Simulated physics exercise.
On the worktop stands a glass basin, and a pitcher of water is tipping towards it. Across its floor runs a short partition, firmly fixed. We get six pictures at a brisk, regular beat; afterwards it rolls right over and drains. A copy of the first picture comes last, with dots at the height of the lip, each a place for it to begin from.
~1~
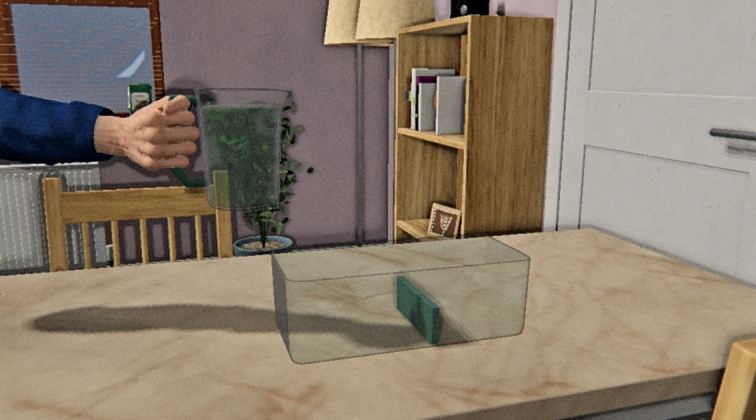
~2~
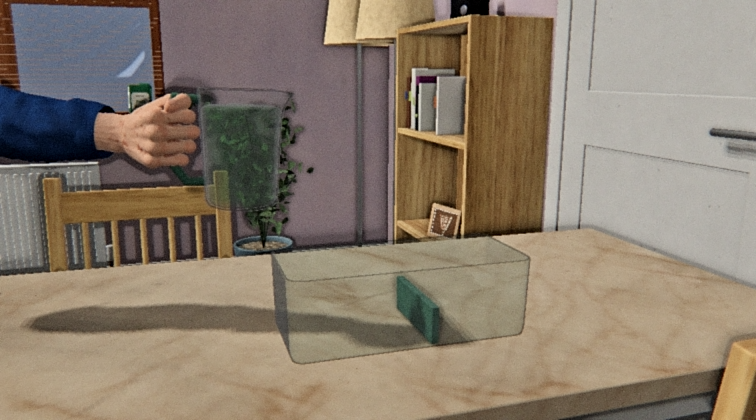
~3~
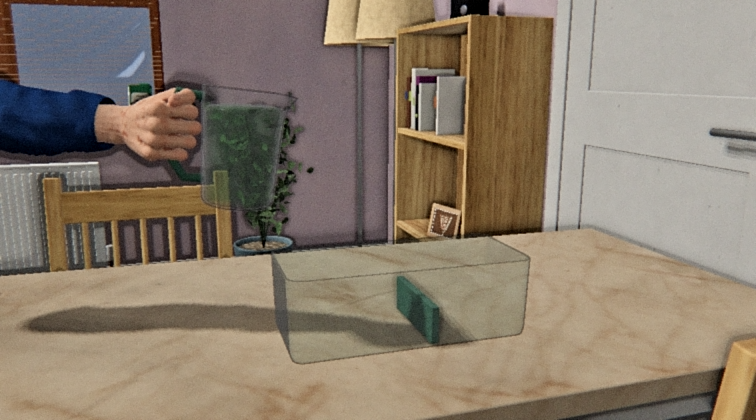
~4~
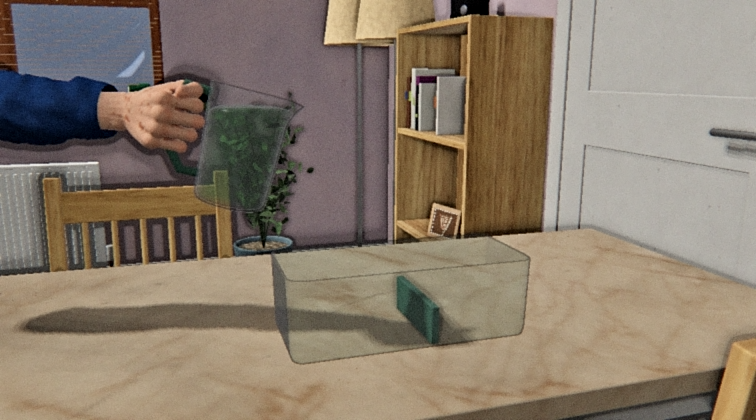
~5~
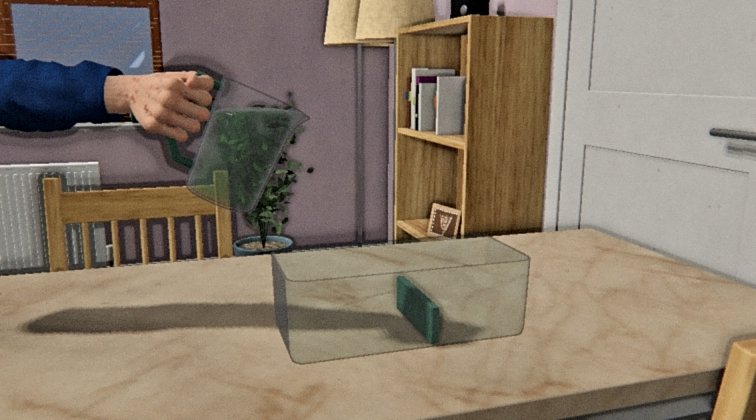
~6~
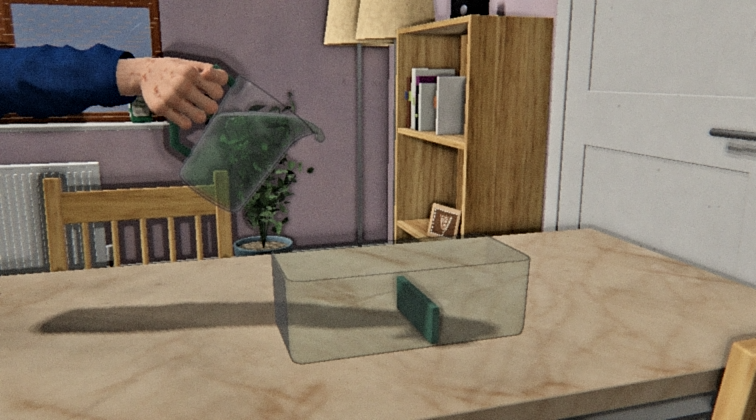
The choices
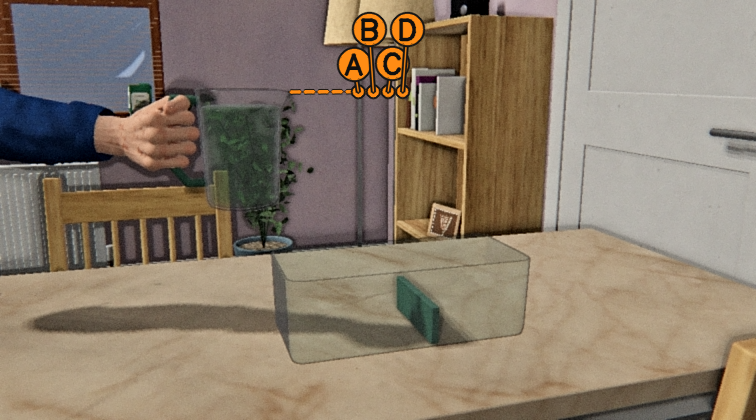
On a marble-patterned table, a hand in a blue sleeve held a clear pitcher of water upright, then tilted it gradually to the right near a glass basin with a short green partition inside.
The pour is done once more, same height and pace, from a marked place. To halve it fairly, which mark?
Go for A.
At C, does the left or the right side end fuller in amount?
The right side.
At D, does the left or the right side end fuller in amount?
More ends on the right.
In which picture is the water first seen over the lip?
In picture 6.
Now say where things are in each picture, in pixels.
The first frame shows upright, lip at (291, 92); basin from (289, 363) to (522, 332); top of the wall at (417, 290); nothing has left yet.
The second frame shows upright, lip at (292, 93); nothing has left yet.
The third frame shows tipped about 7°, lip at (297, 98); nothing has left yet.
The fourth frame shows tipped about 14°, lip at (303, 106); nothing has left yet.
The fifth frame shows tipped about 25°, lip at (309, 118); nothing has left yet.
The sixth frame shows tipped about 37°, lip at (313, 132); water is over the lip, down to (319, 139).
In orange, A at (358, 91); B at (373, 91); C at (388, 91); D at (402, 91).
If A is chosen, about 54 % ends left of the wall and 44 % right of it.
If B is chosen, about 27 % ends left of the wall and 72 % right of it.
If C is chosen, about 9 % ends left of the wall and 90 % right of it.
If D is chosen, about 3 % ends left of the wall and 95 % right of it.
